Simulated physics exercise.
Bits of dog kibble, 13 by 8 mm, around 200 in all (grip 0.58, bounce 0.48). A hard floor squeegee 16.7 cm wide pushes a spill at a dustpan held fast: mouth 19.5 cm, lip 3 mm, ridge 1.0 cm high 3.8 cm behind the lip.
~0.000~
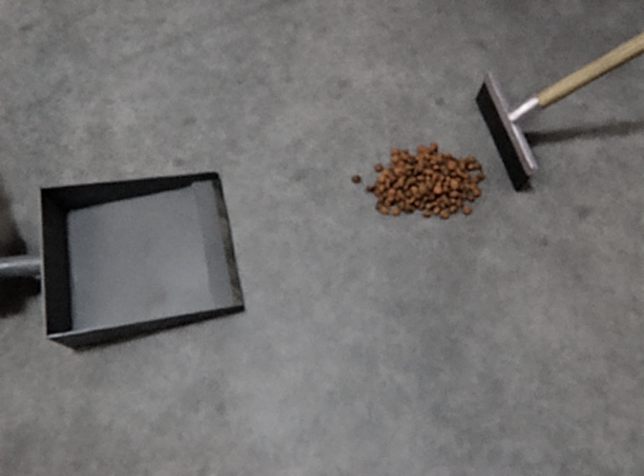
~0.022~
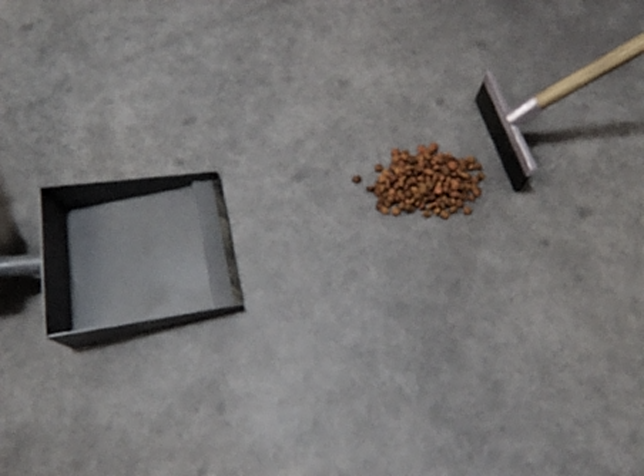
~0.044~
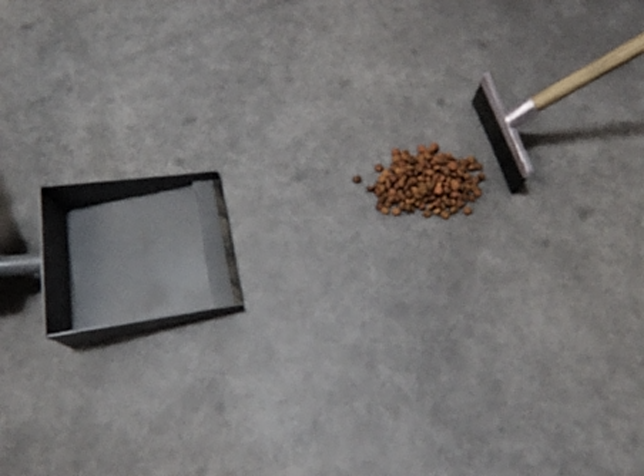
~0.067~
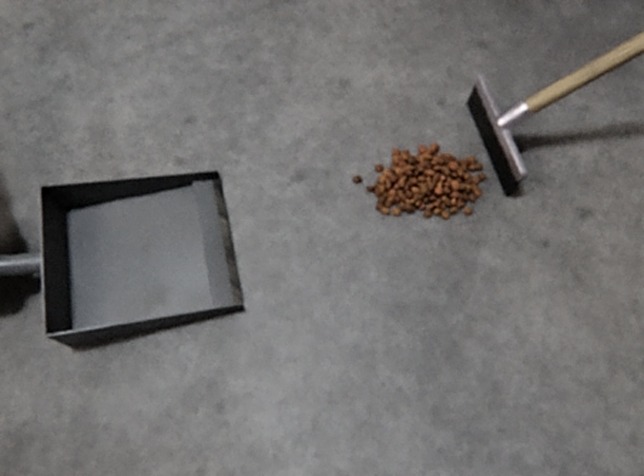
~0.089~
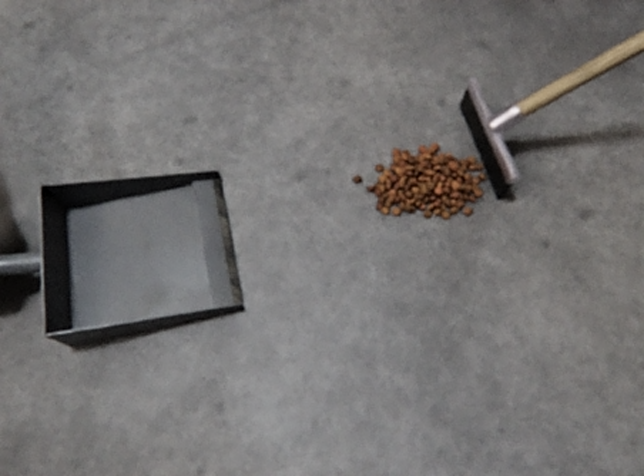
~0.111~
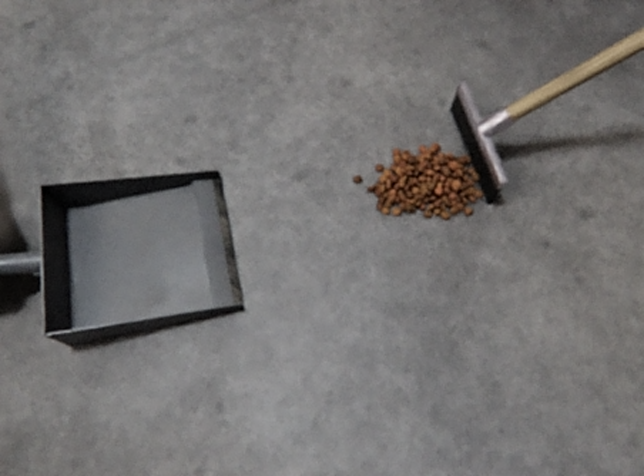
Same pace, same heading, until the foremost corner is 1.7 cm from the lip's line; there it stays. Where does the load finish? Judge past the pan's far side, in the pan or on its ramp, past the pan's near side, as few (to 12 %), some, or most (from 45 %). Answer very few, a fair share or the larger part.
Far side: Very few, pan: The larger part, near side: Very few.
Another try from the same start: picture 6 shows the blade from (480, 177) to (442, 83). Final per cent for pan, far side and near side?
Pan 30, far 20, near 5.
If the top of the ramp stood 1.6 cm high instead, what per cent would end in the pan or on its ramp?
In that case some 55 per cent.
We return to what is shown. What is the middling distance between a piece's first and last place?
About 32 cm.
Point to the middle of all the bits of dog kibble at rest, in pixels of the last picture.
Around (221, 254).
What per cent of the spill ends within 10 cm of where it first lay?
Roughly 0 per cent.
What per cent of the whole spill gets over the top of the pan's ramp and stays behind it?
Roughly 35 per cent.
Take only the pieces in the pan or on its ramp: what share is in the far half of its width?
About 50 per cent.
After 0.33 s, middle of the blade 19 cm from the lip; 0 % over the lip, far side 5 %, near side 0 %.
After 0.48 s, middle of the blade 7 cm from the lip; 0 % over the lip, far side 5 %, near side 5 %.
After 0.75 s, middle of the blade 2 cm from the lip; 60 % over the lip, far side 5 %, near side 10 %.
By 1.3 s all is still; far side 5 %, pan 60 %, near side 10 %, in front of the lip or behind the blade 25 %.
